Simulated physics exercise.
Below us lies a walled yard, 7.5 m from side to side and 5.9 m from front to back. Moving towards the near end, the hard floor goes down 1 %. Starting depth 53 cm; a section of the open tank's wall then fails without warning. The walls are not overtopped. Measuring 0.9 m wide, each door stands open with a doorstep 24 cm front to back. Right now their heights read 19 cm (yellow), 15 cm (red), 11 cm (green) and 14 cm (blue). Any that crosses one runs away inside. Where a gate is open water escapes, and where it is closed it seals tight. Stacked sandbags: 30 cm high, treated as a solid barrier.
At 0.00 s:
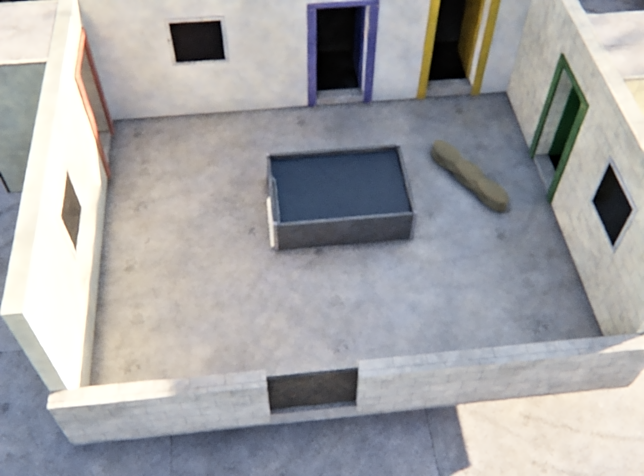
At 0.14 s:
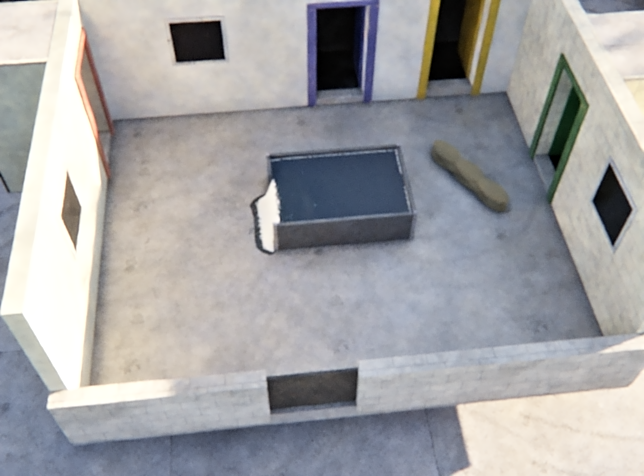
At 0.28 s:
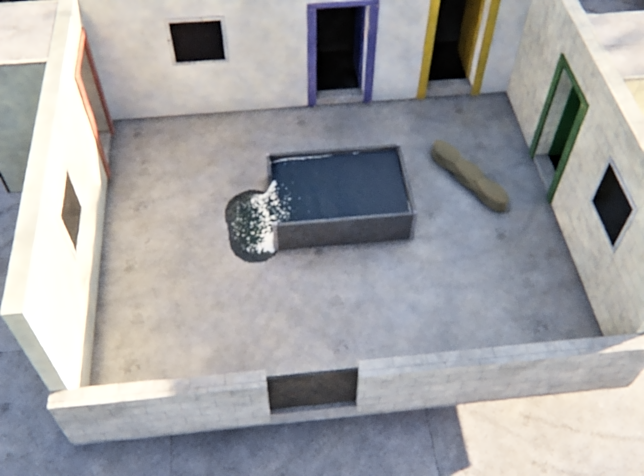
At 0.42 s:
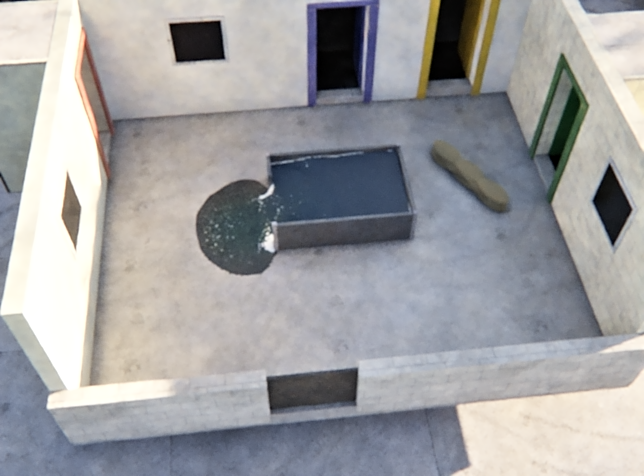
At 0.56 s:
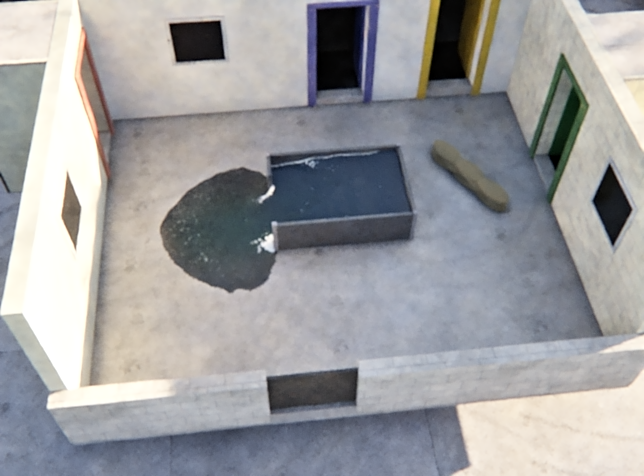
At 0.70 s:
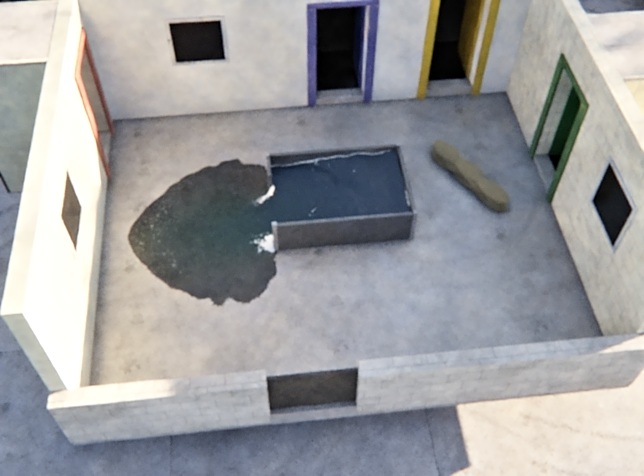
A walled yard held a dark, open tank of still water, then water poured out through the tank's left end, foaming white at first, and spread leftward across the grey floor in a widening dark pool.
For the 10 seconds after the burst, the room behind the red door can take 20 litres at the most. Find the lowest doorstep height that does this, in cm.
The lowest height is about 7 cm.
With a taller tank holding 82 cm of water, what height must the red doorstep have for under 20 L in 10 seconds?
A step of about 13.5 cm does it.
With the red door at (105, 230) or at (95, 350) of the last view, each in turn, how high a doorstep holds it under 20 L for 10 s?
Minimums: Roughly 18 cm and 11.0 cm.
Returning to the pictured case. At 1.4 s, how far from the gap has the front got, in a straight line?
About 3.2 m.
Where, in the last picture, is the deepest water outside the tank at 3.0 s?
Check close to (87, 417).
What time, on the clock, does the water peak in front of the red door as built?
Approximately 2.6 s.
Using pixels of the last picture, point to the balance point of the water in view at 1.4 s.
Approximately (288, 218).
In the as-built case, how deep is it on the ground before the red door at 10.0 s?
3.5 cm.
After 1.4 s water covers 20 % of the floor, deepest (29 cm) near (270, 235); it has not reached the red door.
After 3.0 s water covers 30 % of the floor, deepest (30 cm) near (87, 417); 10 cm at the red door, 0 litres in over its 15 cm doorstep.
After 10.0 s water covers 90 % of the floor, deepest (9 cm) near (608, 364); 4 cm at the red door, 0 litres in over its 15 cm doorstep.
At the red door as built, the water arrived by 1.8 s and peaked near 11 cm at 2.6 s.
With a doorstep of 6.5 cm, 25 litres would have come in within the 10 s; with 8.5 cm, 10 litres. So under 20 litres takes about 7 cm.
